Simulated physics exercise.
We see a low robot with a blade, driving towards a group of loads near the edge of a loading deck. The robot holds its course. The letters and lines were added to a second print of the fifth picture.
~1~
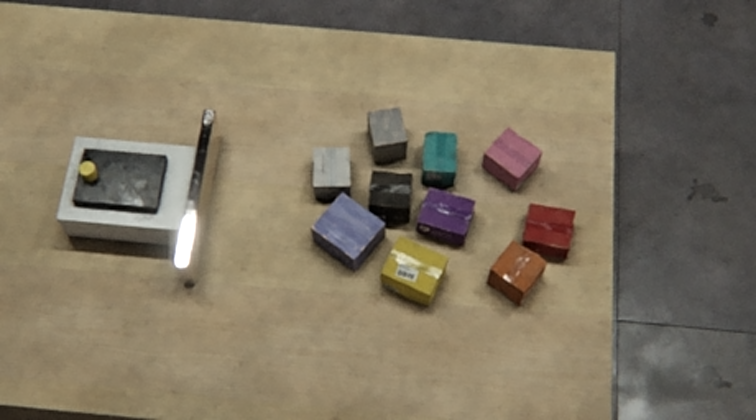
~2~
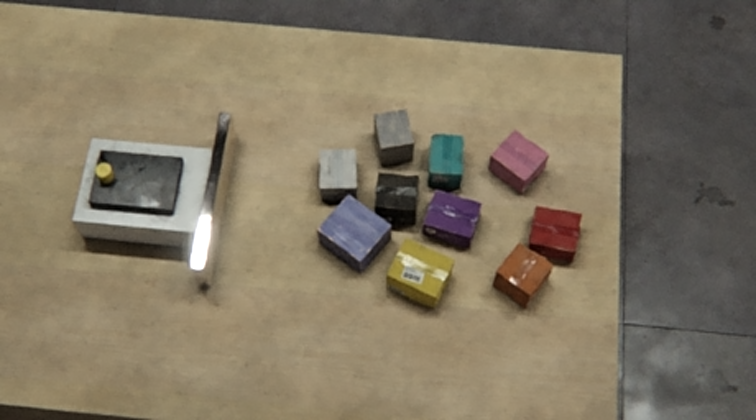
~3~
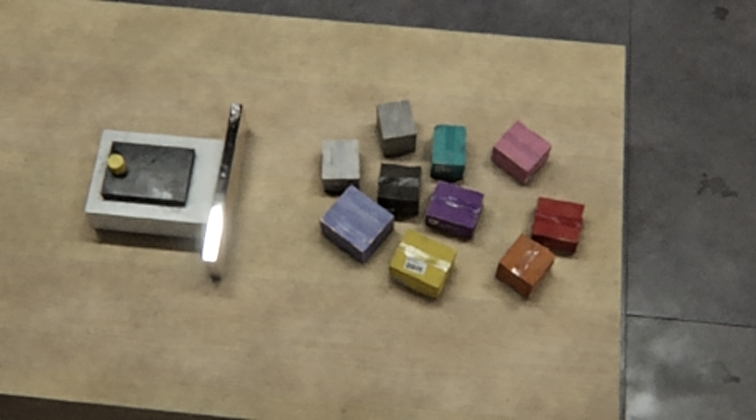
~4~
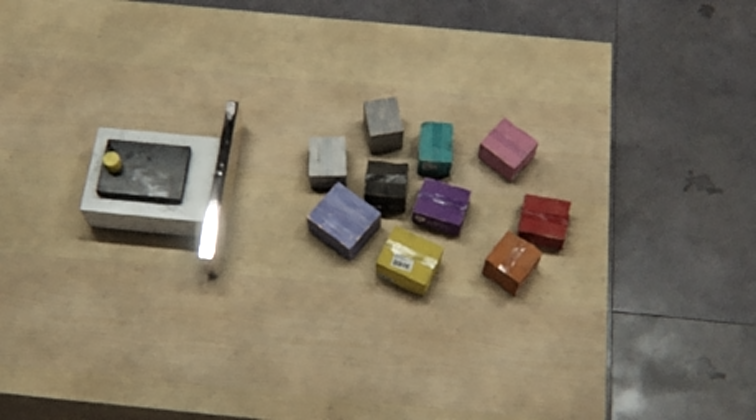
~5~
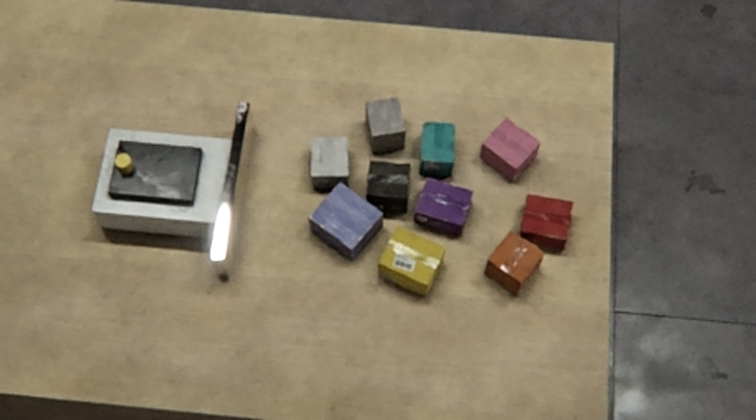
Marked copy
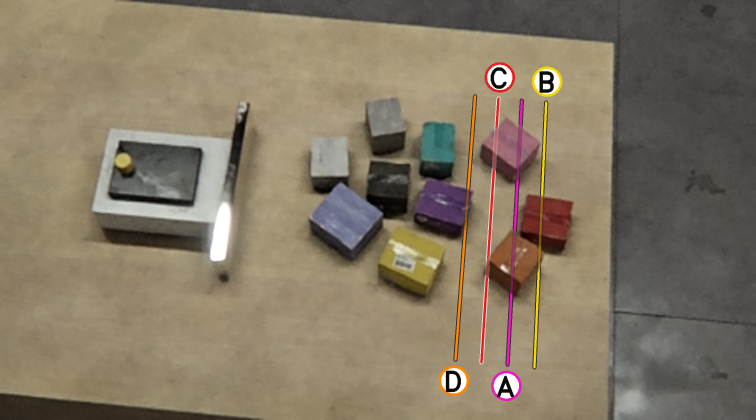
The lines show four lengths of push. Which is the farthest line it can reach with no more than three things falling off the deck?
The farthest such stop is B.
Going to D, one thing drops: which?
The red box goes over.
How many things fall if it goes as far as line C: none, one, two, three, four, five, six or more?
One.
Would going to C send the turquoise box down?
By then, no.
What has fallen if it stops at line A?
It is the red box.
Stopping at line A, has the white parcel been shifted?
Yes.
On the marked copy, A at (515, 226); B at (541, 228); C at (490, 223); D at (466, 221).
Taking B. A third of the way, robot (273, 182); turquoise box (444, 149); purple parcel (453, 209).
Two thirds of the way, robot (385, 193); red box (607, 240); purple parcel (560, 226).
When it is over, robot (471, 201); purple parcel over the edge; red box over the edge; two fallen.
As for the rest, A is within the limit but short; C is within the limit but short; D is within the limit but short.
